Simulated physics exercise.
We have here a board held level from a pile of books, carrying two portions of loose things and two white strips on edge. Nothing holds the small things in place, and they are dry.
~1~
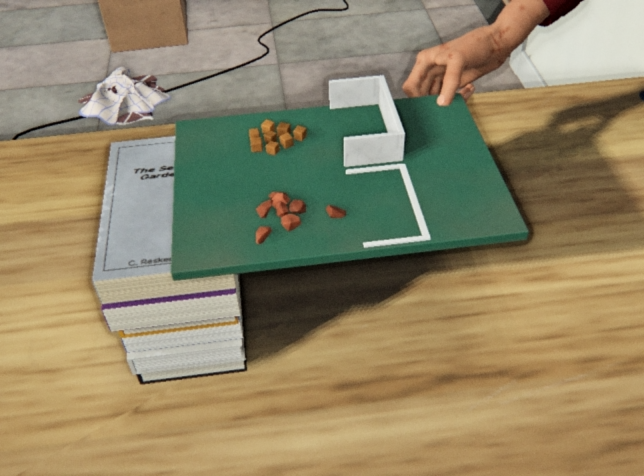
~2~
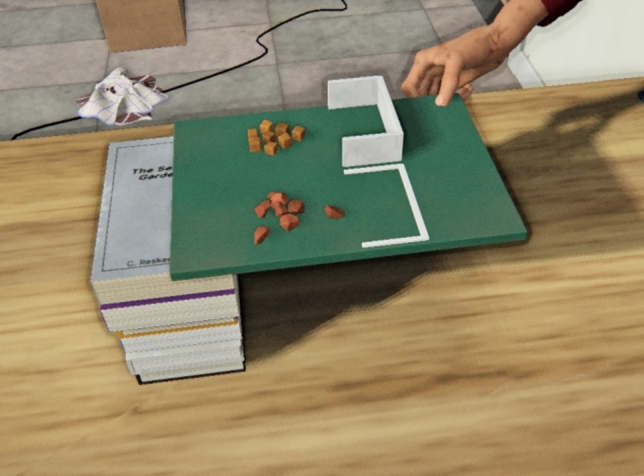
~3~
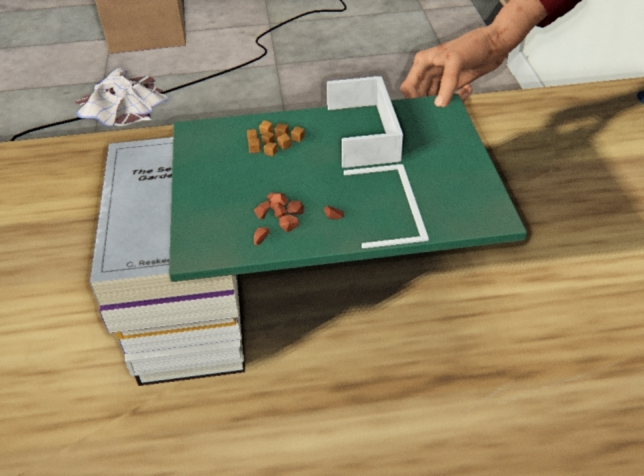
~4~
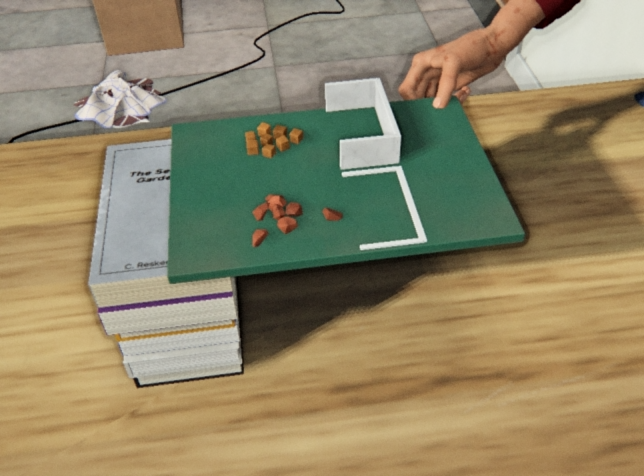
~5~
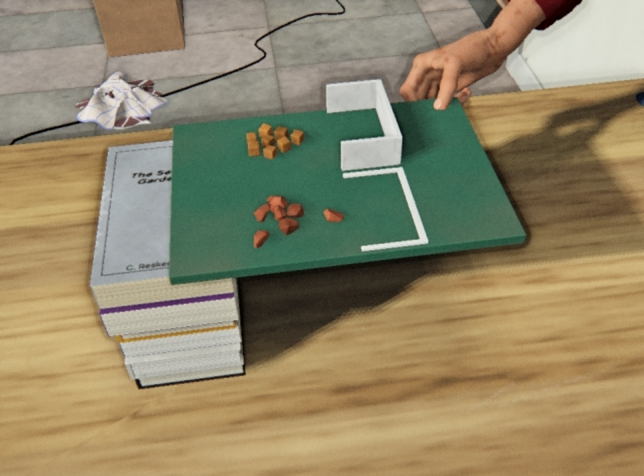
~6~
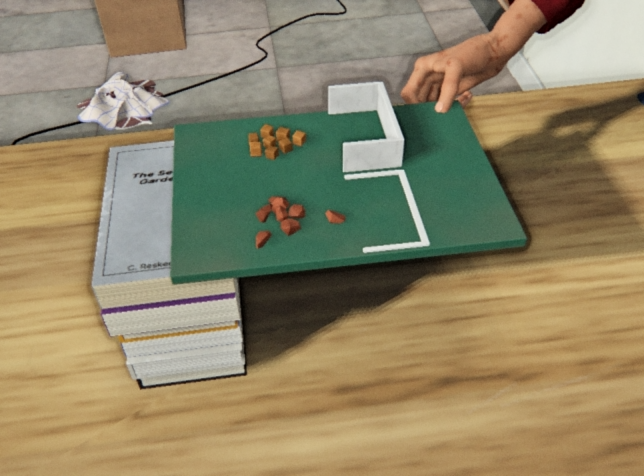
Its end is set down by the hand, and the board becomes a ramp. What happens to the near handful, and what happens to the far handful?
Near handful: It makes it past its bar. Far handful: It stays behind its bar.
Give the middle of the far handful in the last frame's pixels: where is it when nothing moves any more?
The middle comes to rest near (353, 211).
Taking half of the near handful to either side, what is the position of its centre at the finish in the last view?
Looks like it settles around (495, 320).
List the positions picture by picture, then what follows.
The first picture shows held end of the board at (515, 230), level; book pile at (169, 210), tall, over half the board's length; near handful at (281, 208), a few bits of crushed brick; far handful at (271, 138), a few brown sugar cubes; near bar at (414, 200), much lower than a piece; far bar at (391, 117), taller than the pieces.
The second picture shows held end of the board at (513, 230), level; far handful at (269, 138).
The third picture shows held end of the board at (513, 230), level; near handful at (280, 209).
The fourth picture shows held end of the board at (511, 232), level; far handful at (267, 141).
The fifth picture shows held end of the board at (512, 233), level; near handful at (279, 212).
The sixth picture shows held end of the board at (513, 236), down by 1°; book pile at (168, 214); near handful at (281, 213), not moving; far handful at (270, 142), not moving; near bar at (413, 206); far bar at (389, 123).
Then, 1.04 s past the last view, board sloping at 20°; near handful on its way down; far handful where it was.
Then, 1.95 s past the last view, board sloping at 37°; near handful about two thirds past its bar; far handful has reached its bar.
Then, 2.73 s past the last view, board resting at 41°; near handful about two thirds past its bar; far handful has reached its bar.
Finally, board resting at 41°; near handful about two thirds past its bar; far handful gathered behind its bar.
